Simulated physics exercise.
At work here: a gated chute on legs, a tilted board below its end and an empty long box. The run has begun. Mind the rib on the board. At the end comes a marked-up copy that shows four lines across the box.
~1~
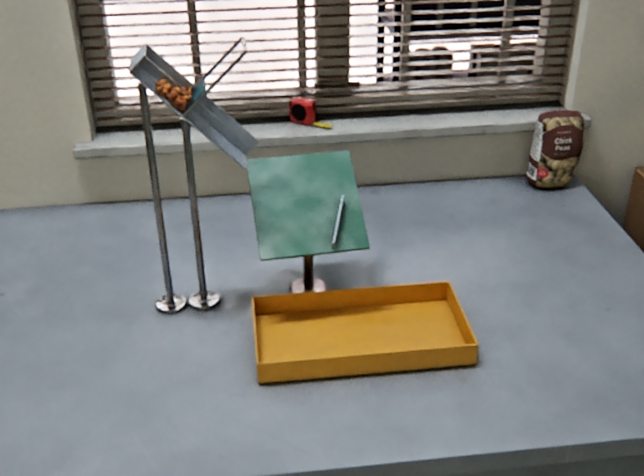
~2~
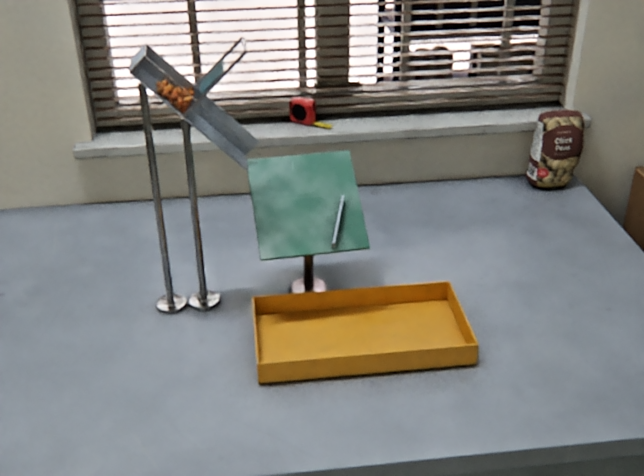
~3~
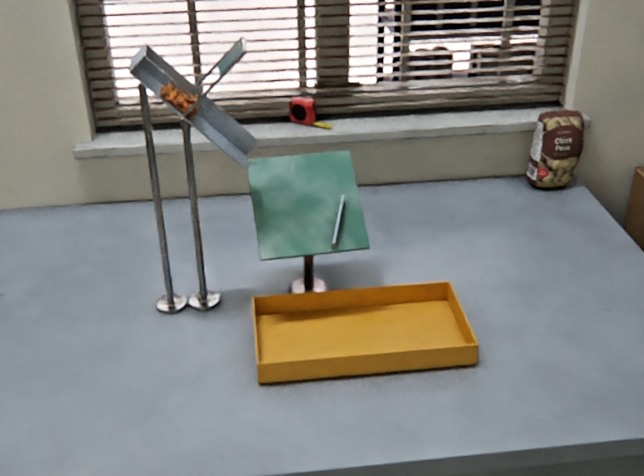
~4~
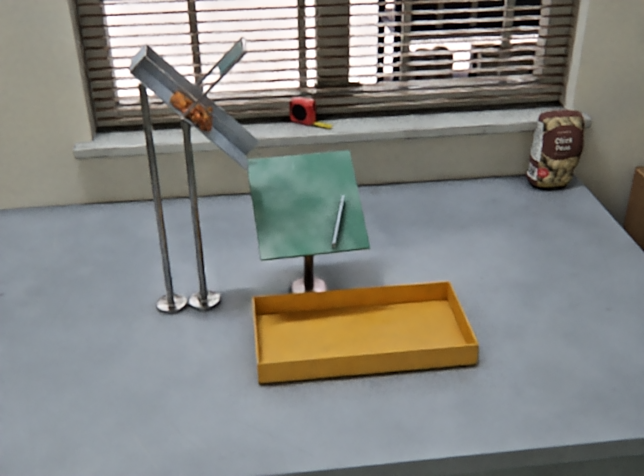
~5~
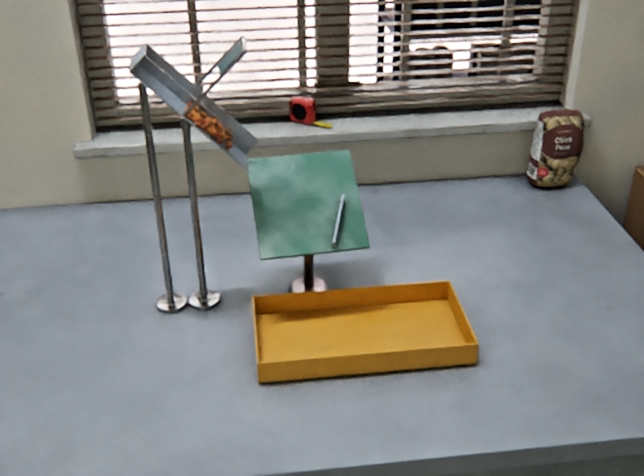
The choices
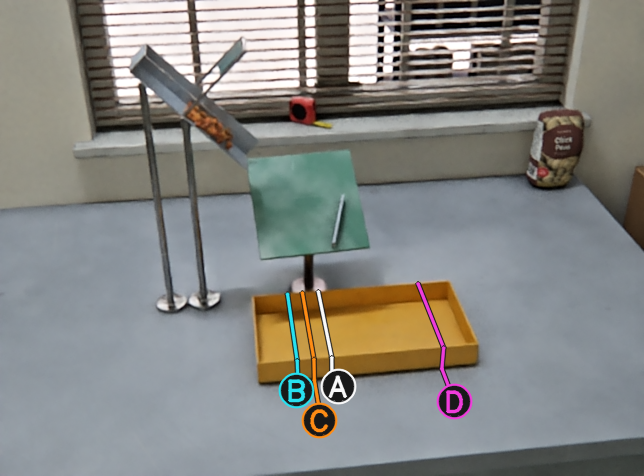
A grey tabletop below a window with slatted blinds is seen from slightly above by a still camera. A grey chute on metal legs slopes down at left toward a tilted green board with a thin silver rib, with a yellow open box in front, a red tape measure on the sill and a brown bag at right. Small orange-brown pieces slide together down the chute, rightward, spreading slightly along it.
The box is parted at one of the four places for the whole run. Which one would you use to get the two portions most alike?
Go for A.
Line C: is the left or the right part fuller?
More lands on the right.
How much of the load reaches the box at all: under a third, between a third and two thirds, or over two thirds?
About that: Over two thirds.
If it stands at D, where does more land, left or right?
The left side.
On the marked copy, line A crosses the front rim at (331, 356); line B crosses the front rim at (297, 359); line C crosses the front rim at (313, 358); line D crosses the front rim at (443, 347).
For line A, of what is caught, close to a third on the left of the divider, close to two thirds on the right.
For line B, of what is caught, only a few on the left of the divider, all but a few on the right.
For line C, of what is caught, a small share on the left of the divider, all but a few on the right.
For line D, of what is caught, the whole lot on the left of the divider, none at all on the right.
